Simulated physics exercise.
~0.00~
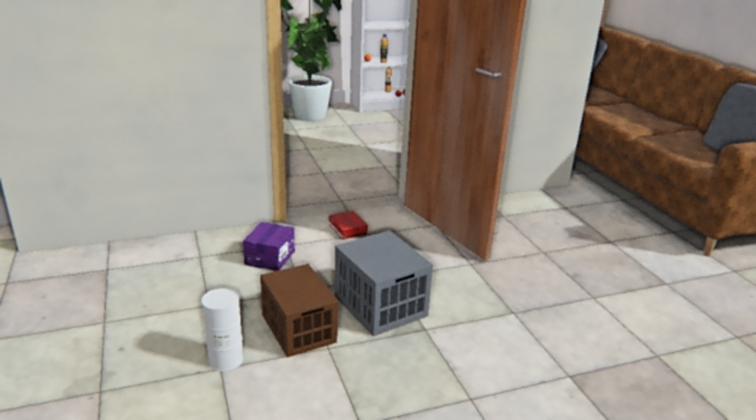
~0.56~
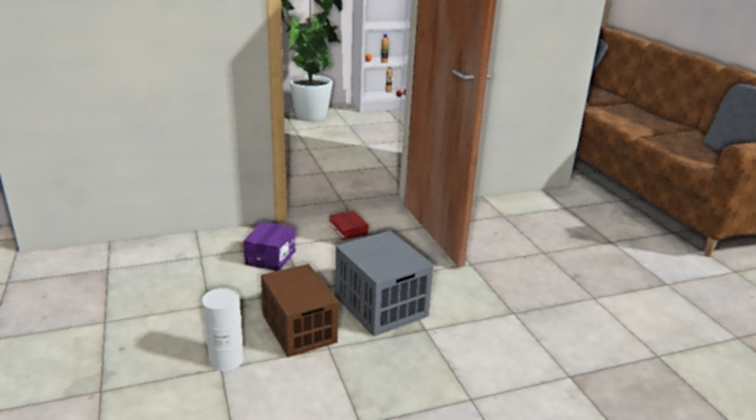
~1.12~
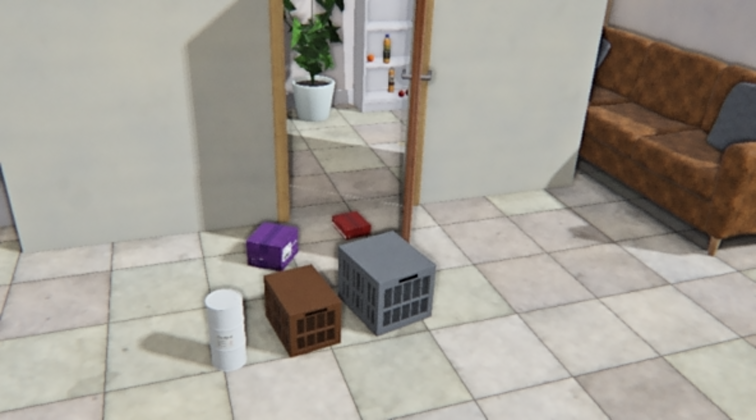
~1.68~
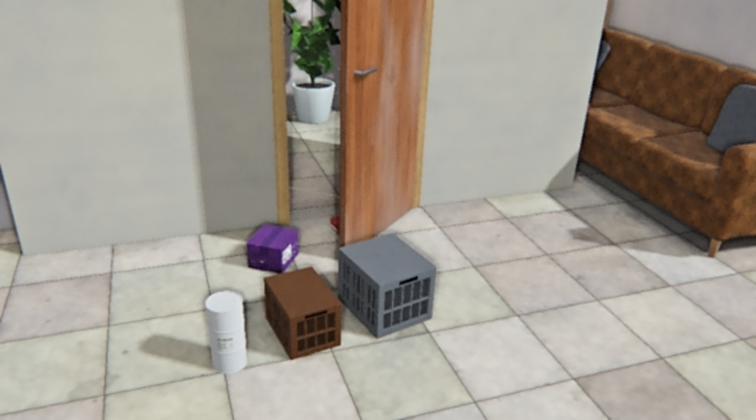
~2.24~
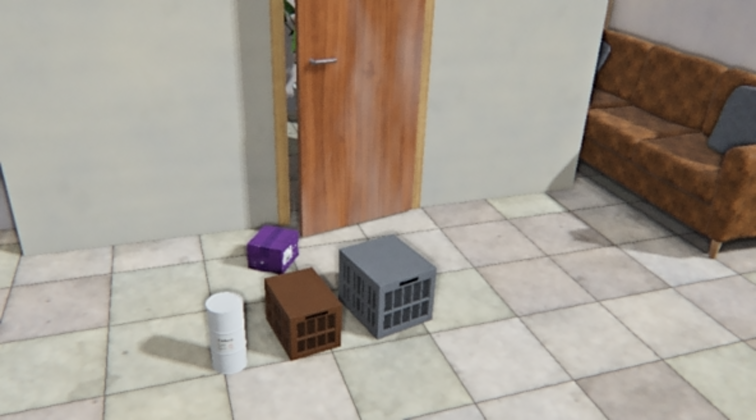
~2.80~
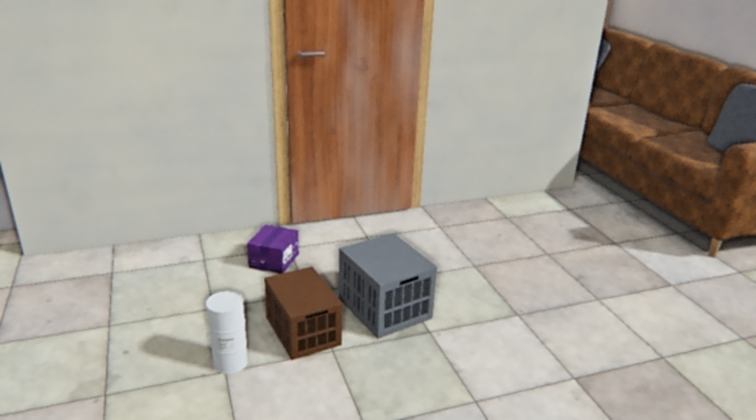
Wooden door swinging shut across a tiled room, nudging a small red box out of sight, crates and canister staying still.
